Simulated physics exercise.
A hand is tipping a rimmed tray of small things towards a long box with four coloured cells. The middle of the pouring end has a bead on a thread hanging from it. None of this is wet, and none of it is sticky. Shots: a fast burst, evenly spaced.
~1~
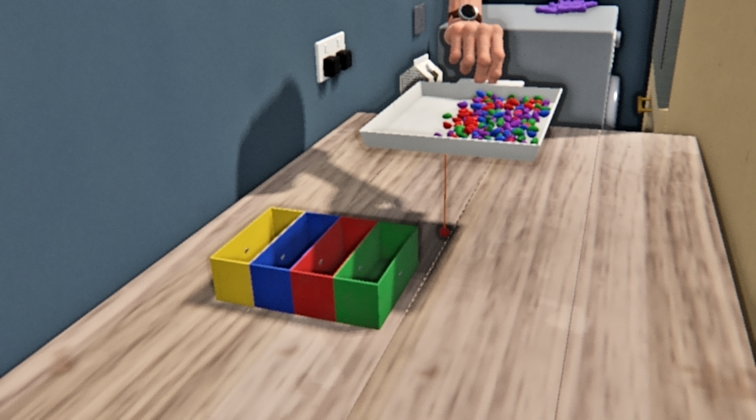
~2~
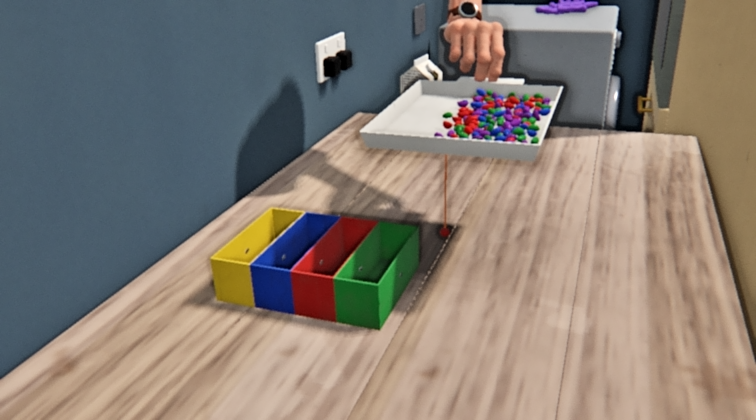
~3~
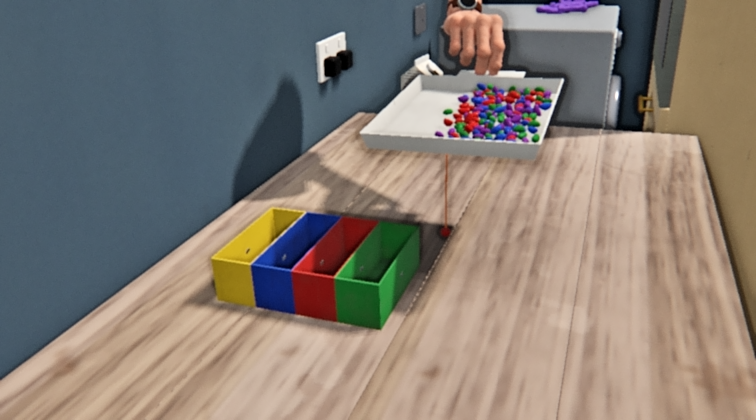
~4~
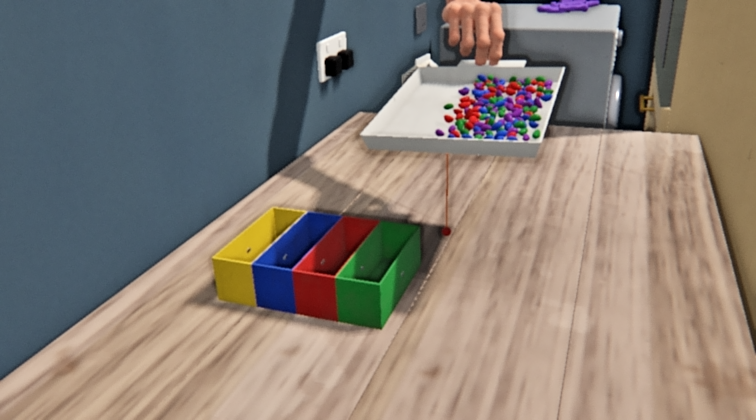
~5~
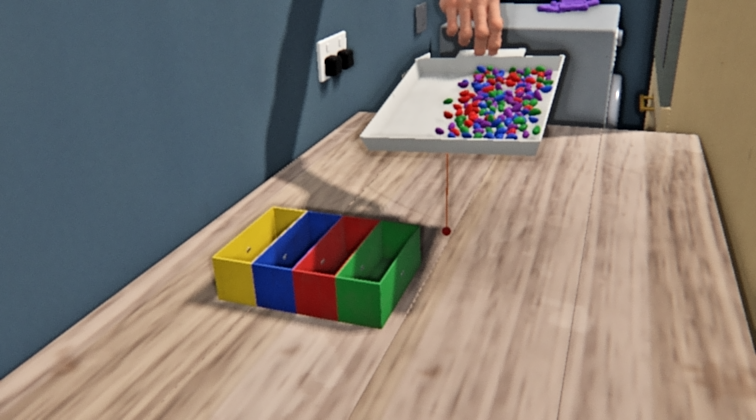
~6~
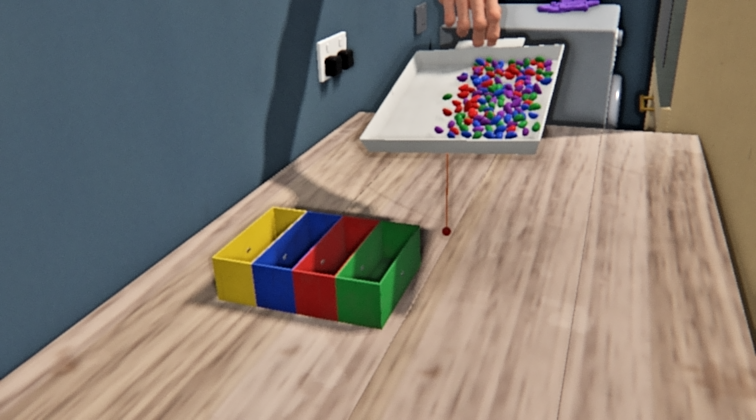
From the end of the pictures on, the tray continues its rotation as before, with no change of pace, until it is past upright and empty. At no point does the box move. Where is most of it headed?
Mostly to the green cell.
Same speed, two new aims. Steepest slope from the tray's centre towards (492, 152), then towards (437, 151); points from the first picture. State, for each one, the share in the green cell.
So it's 0 percent with the first slope and 20 percent with the other.
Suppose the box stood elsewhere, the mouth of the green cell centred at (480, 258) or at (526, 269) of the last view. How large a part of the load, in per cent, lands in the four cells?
First try: Around 100 percent; second try: Around 60 percent.
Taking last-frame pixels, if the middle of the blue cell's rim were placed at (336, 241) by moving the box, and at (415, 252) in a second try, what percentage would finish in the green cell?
First position: Some 20 %; second position: Some 0 %.
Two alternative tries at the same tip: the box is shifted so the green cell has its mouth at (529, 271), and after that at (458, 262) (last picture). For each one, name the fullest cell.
Well, the first time it's the yellow one, and the second time it's that blue cell.
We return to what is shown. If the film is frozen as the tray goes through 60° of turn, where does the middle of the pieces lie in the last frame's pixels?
Centre estimate: (424, 125).
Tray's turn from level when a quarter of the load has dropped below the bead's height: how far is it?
Somewhere near 95°.
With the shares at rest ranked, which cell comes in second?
The one in second place is red.
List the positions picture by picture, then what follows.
In the first frame, corners of the pouring end at (366, 129) and (534, 143), level; middle of the load at (502, 118), jelly beans; bead on its thread at (445, 232); yellow cell at (232, 278); blue cell at (272, 285); red cell at (313, 292); green cell at (357, 299).
In the second frame, corners of the pouring end at (366, 130) and (535, 143), level; middle of the load at (502, 117).
In the third frame, corners of the pouring end at (367, 131) and (535, 142), tipped barely, lowest at the left corner; middle of the load at (503, 112).
In the fourth frame, corners of the pouring end at (367, 133) and (536, 140), tipped a little, lowest at the left corner; middle of the load at (504, 106).
In the fifth frame, corners of the pouring end at (366, 134) and (535, 138), tipped a little, lowest at the left corner; middle of the load at (503, 99).
In the sixth frame, corners of the pouring end at (366, 136) and (534, 138), tipped a little, lowest at the left corner; middle of the load at (503, 93); yellow cell at (234, 278); blue cell at (274, 284); red cell at (315, 291); green cell at (359, 299).
Soon after the last picture, tray tipped steeply; nearly all on the tray; a stray few in the red cell; a stray few falling or outside the box.
A little later, tray tipped past a quarter turn; about two thirds on the tray; a small part in the green cell; a small part in the red cell; about a quarter falling or outside the box.
Later still, tray tipped past a quarter turn; about half in the green cell; about a quarter in the red cell; about a third falling or outside the box.
At rest, tray tipped past a quarter turn; about half in the green cell; about a quarter in the red cell; none in the blue cell; none in the yellow cell; about a third outside the box.
